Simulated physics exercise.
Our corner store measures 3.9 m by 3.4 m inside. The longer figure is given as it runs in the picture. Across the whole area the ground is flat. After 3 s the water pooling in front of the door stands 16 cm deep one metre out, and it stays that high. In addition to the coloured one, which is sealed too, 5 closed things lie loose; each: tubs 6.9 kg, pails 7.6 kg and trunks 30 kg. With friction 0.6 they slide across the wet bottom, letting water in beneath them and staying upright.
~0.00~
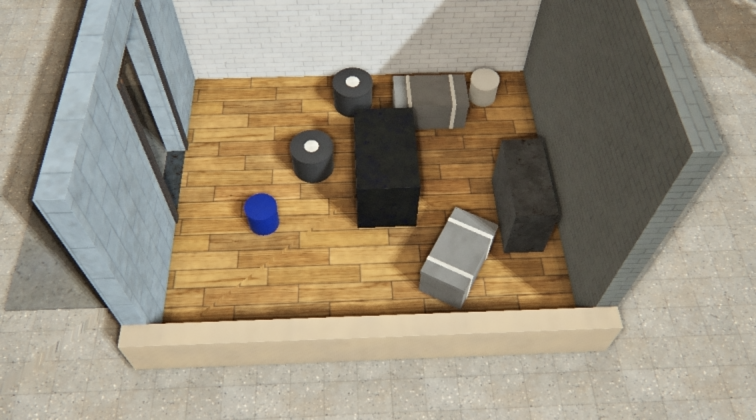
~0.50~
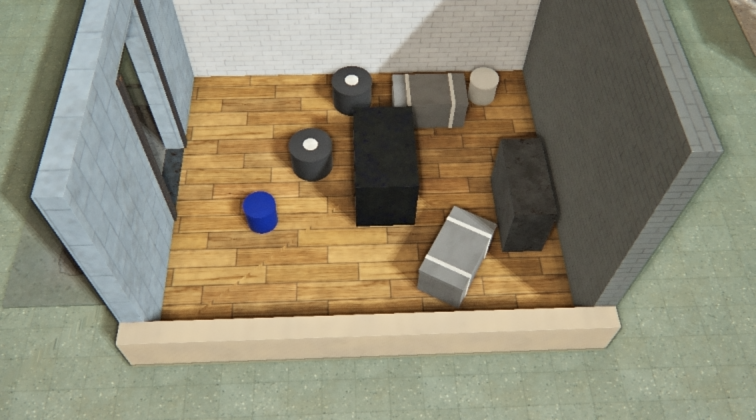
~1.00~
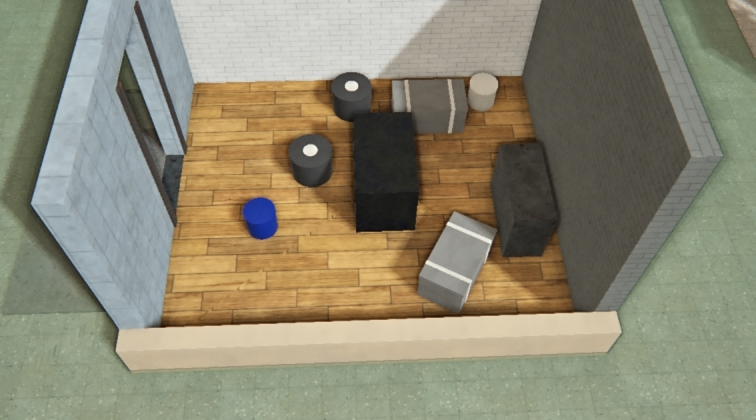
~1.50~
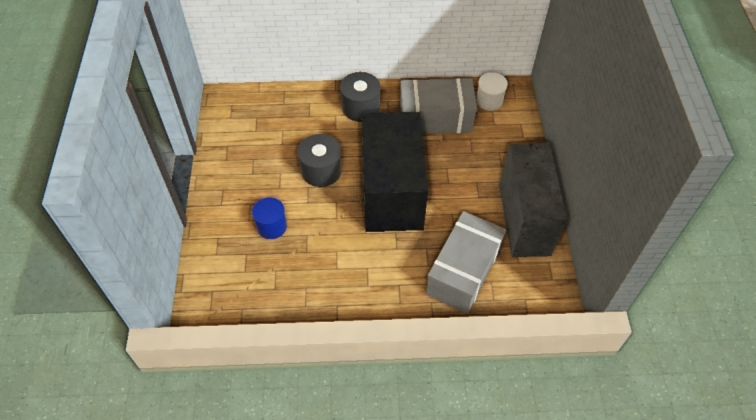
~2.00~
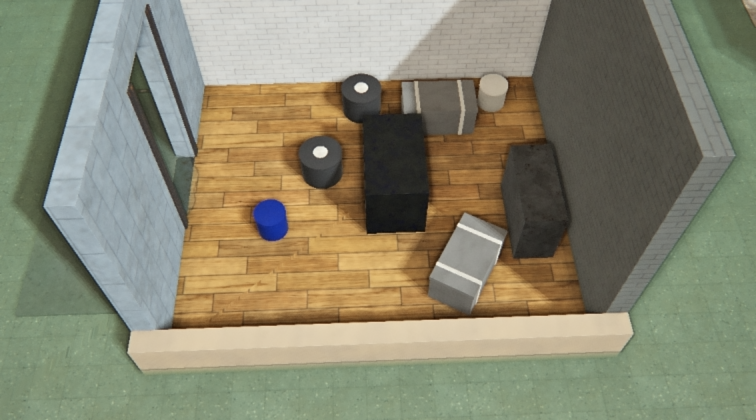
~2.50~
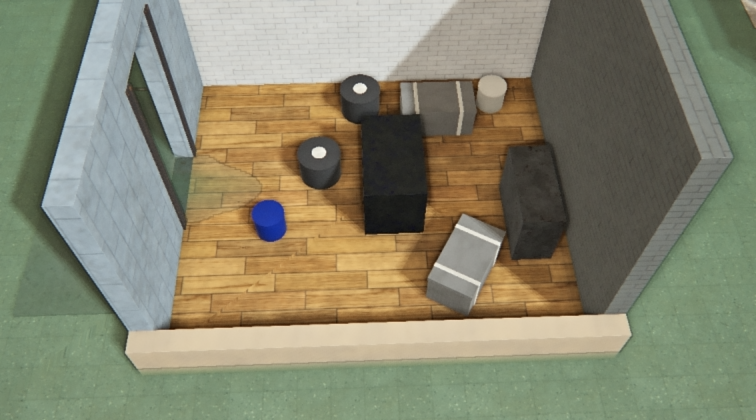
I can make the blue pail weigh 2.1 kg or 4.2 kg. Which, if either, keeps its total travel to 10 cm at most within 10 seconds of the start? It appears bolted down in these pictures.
Answer: Neither suffices.
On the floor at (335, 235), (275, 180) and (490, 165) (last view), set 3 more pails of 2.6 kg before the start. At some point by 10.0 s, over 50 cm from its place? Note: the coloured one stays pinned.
Answer by position: Outside the range; outside the range; inside the range.
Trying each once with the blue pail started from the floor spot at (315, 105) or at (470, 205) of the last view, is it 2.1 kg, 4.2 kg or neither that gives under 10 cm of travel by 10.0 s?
In turn: Neither holds; either load holds.
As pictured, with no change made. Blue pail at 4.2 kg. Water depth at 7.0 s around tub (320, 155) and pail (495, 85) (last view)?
Depth approx. 8 cm / 2 cm.
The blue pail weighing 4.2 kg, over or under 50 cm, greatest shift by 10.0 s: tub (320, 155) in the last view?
That one is beyond half a metre, as it turns out.
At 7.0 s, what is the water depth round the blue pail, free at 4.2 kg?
About 5 cm.
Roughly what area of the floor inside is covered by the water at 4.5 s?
I'd put it close to 5.5 m2.
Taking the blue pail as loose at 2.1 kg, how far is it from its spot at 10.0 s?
About 200 cm.
After 3.5 s the blue pail would be 7 cm from its start with 2.1 kg and 0 cm from its start with 4.2 kg; 3 cm of water round it then.
After 4.5 s the blue pail would be 85 cm from its start with 2.1 kg and 40 cm from its start with 4.2 kg; 3 cm of water round it then.
After 7.0 s the blue pail would be 206 cm from its start with 2.1 kg and 93 cm from its start with 4.2 kg; 5 cm of water round it then.
After 10.0 s the blue pail would be 206 cm from its start with 2.1 kg and 136 cm from its start with 4.2 kg; 8 cm of water round it then.
